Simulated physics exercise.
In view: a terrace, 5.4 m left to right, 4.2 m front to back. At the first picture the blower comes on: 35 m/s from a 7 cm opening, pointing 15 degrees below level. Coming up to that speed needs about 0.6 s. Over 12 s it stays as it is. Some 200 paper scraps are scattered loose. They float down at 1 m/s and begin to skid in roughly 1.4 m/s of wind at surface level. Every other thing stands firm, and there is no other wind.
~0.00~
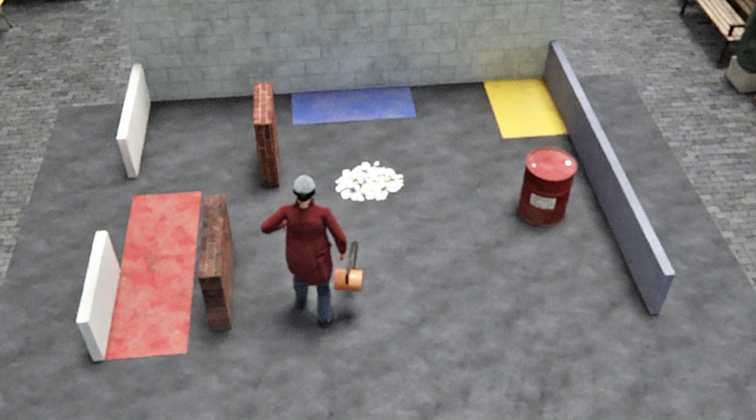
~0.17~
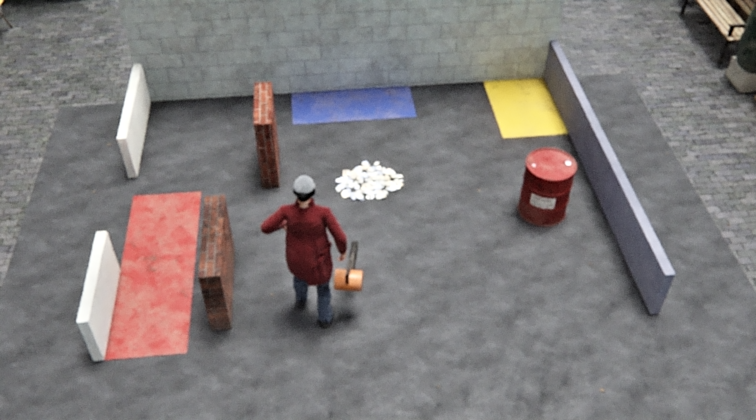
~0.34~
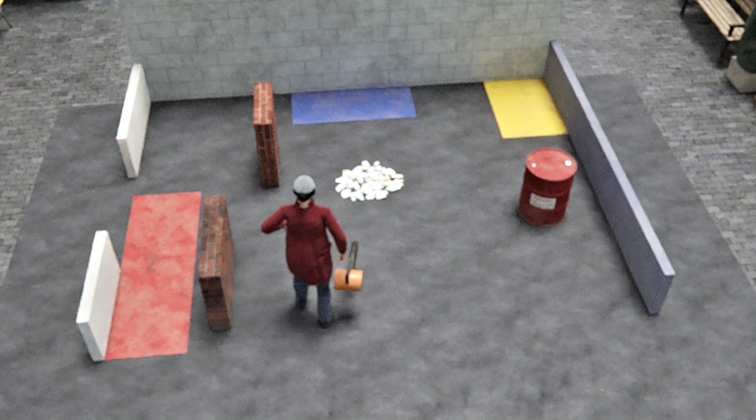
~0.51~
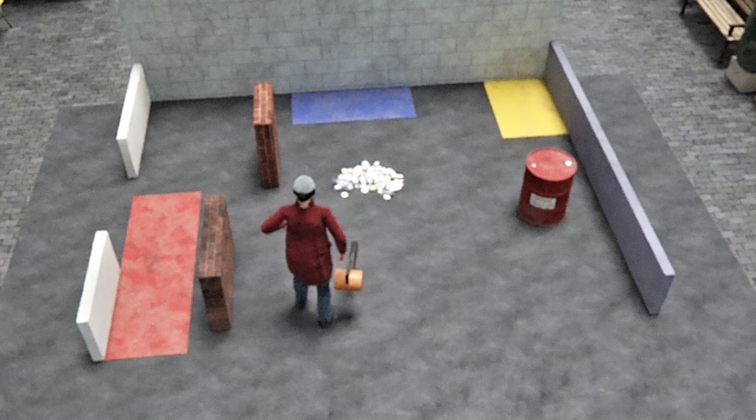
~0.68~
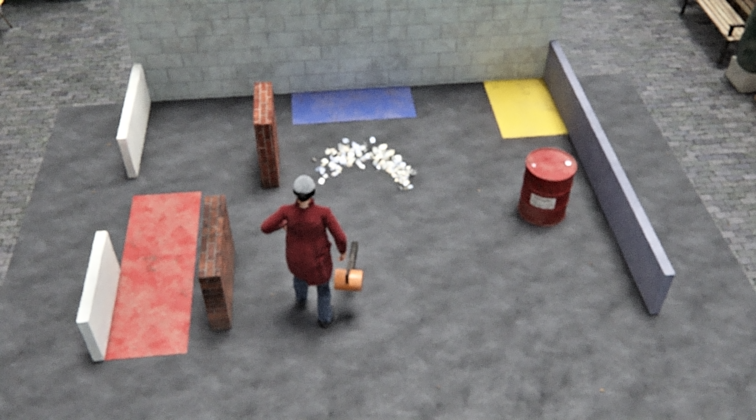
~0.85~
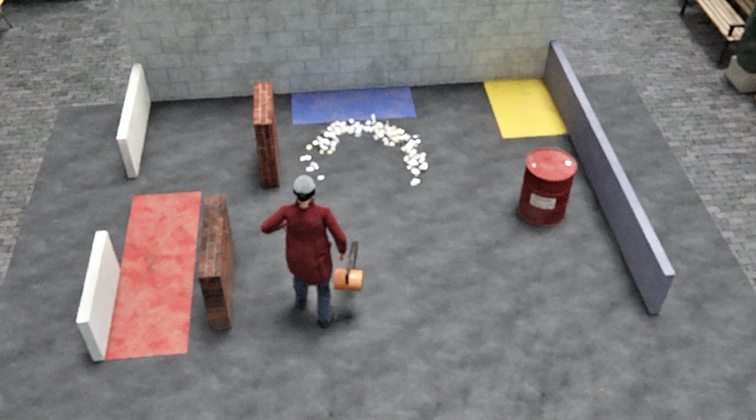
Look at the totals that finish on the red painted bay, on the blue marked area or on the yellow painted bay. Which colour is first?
Top colour: Yellow.
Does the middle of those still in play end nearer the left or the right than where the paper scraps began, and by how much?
It shifted rightwards by roughly 2.4 m.
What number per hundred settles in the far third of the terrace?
Share at the end: Close to 100 %.
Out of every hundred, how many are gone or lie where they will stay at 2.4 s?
Close to 0 % of them.
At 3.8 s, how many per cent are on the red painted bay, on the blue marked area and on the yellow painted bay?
I'd say around 0 per cent at red, 20 per cent at blue, 50 per cent at yellow.
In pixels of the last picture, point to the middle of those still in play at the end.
Centre: Roughly (522, 80).
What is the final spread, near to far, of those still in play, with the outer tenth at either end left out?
The middle bunch covers about 0.0 m from near to far.
After 2.4 s, 100 % are on the move or not yet settled, 0 % are on the red painted bay, 26 % on the blue marked area and 20 % on the yellow painted bay; the middle of those still in play is near (450, 84).
After 3.8 s, 84 % are on the move or not yet settled, 0 % are on the red painted bay, 18 % on the blue marked area and 49 % on the yellow painted bay; the middle of those still in play is near (481, 81).
After 6.6 s, 64 % are on the move or not yet settled, 0 % are on the red painted bay, 8 % on the blue marked area and 62 % on the yellow painted bay; the middle of those still in play is near (515, 81).
After 12.0 s, at the end, 0 % are on the red painted bay, 2 % on the blue marked area and 64 % on the yellow painted bay; the middle of those still in play is near (522, 80).
